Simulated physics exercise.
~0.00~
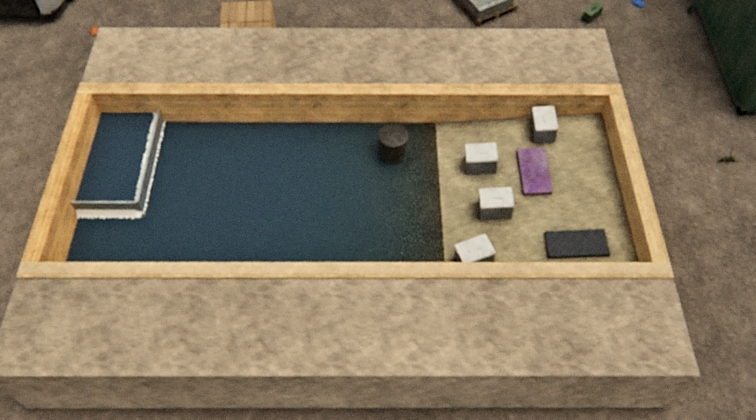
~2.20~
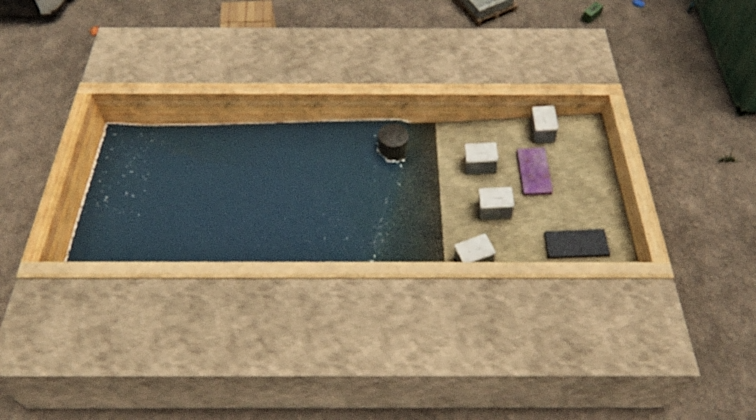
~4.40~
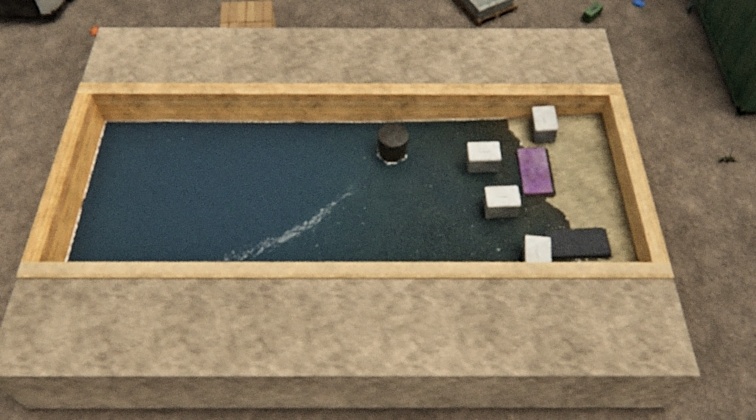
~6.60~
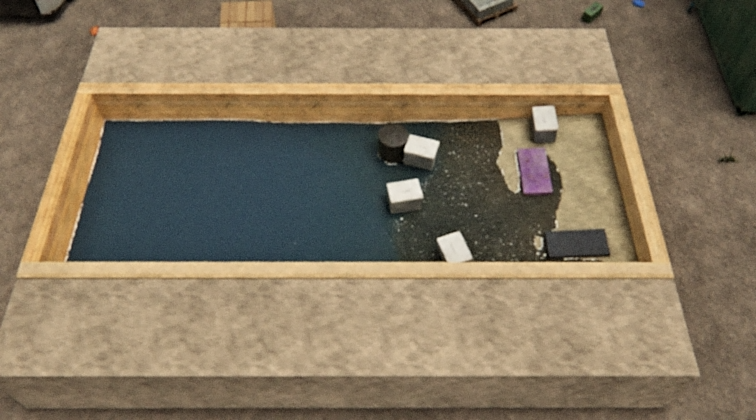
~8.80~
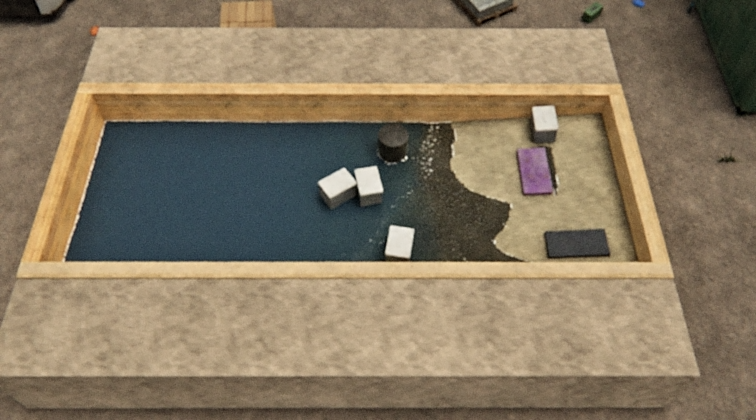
Water surging right up a sandy slope between wooden walls, then drawing back and carrying three pale blocks left, leaving them afloat.
